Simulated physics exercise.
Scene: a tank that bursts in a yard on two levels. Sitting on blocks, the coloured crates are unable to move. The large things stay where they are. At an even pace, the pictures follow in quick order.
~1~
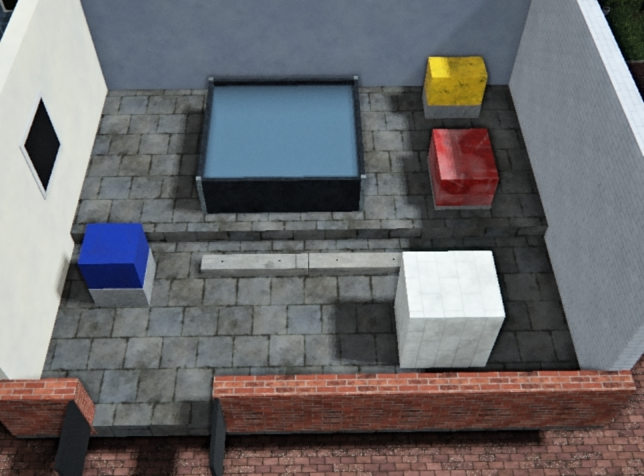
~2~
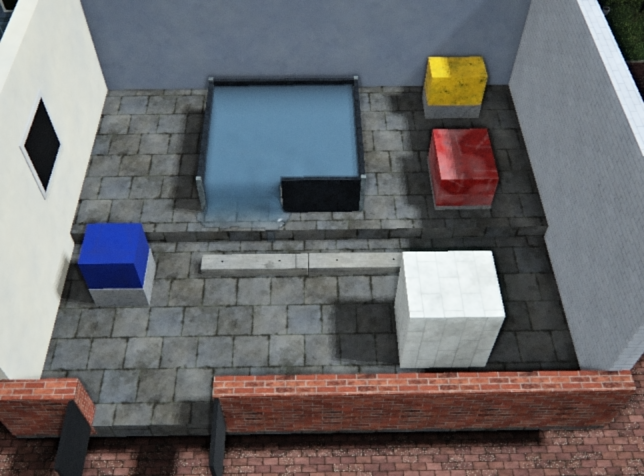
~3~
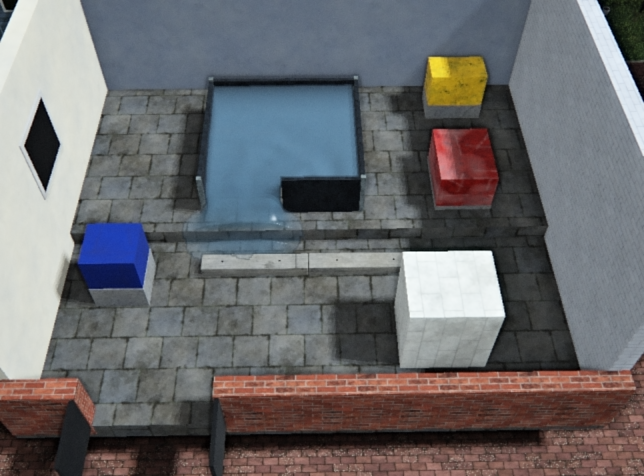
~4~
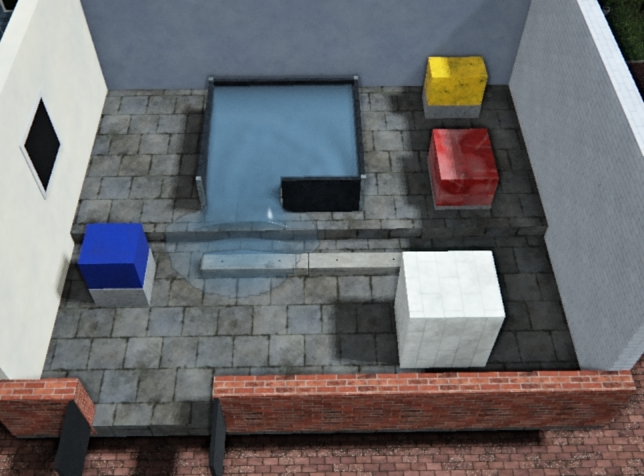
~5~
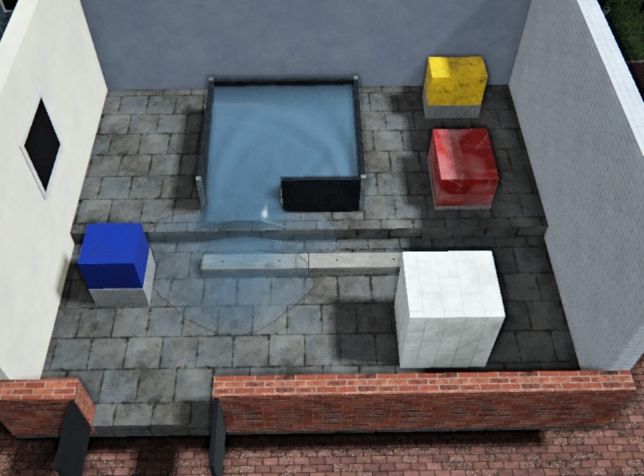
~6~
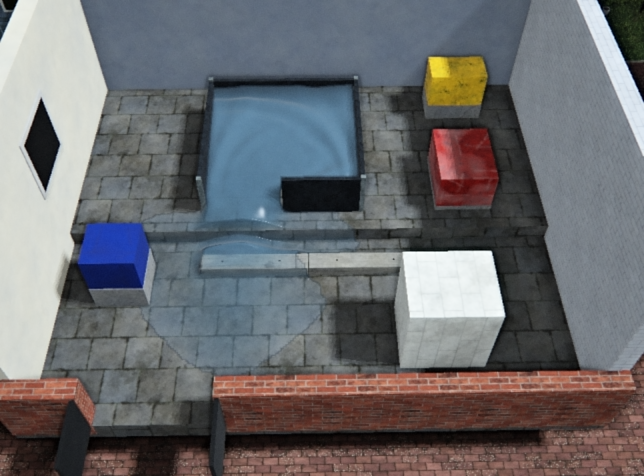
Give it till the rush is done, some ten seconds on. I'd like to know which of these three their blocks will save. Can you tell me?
The red crate remains untouched by water, the yellow crate remains untouched by water, the blue crate remains untouched by water.
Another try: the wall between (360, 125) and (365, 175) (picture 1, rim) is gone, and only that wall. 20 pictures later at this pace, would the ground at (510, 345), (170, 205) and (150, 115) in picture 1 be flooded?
Okay, the first is waterlogged, the next is left untouched, and the last is left untouched.
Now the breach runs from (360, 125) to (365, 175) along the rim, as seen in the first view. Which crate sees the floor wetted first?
Answer: The red crate.
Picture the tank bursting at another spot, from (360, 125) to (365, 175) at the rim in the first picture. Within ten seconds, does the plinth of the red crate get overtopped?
The red crate is reached.
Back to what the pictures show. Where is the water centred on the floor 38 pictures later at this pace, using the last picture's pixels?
The water centres close to (297, 257).
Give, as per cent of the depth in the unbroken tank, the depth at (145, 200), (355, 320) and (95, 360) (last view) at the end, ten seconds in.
Around 0, 12 and 10 percent, in that order.
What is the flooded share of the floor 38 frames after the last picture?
About 50 per cent.
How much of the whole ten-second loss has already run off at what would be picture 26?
My guess would be around 40 percent.
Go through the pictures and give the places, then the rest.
Still water in the water tank at (283, 130), in the first frame.
The front is at (203, 218), out from the gap at (244, 202), in the second frame.
The front is at (194, 249), out from the gap at (244, 202), in the third frame.
The front is at (256, 291), out from the gap at (244, 203), in the fourth frame.
Water pours out at (244, 202) and has run to (217, 326), in the fifth frame.
The front is at (219, 368), out from the gap at (244, 202), in the sixth frame.
A moment on, water covers 30 % of the floor; the red crate not reached, the yellow crate not reached, the blue crate water round its plinth.
Next, water covers 40 % of the floor; the red crate not reached, the yellow crate not reached, the blue crate water round its plinth.
Then, water covers 50 % of the floor; the red crate not reached, the yellow crate not reached, the blue crate water round its plinth.
Later, water covers 50 % of the floor; the red crate not reached, the yellow crate not reached, the blue crate water round its plinth.
In the end, water covers 50 % of the floor; the red crate stayed above the water, the yellow crate stayed above the water, the blue crate stayed above the water.
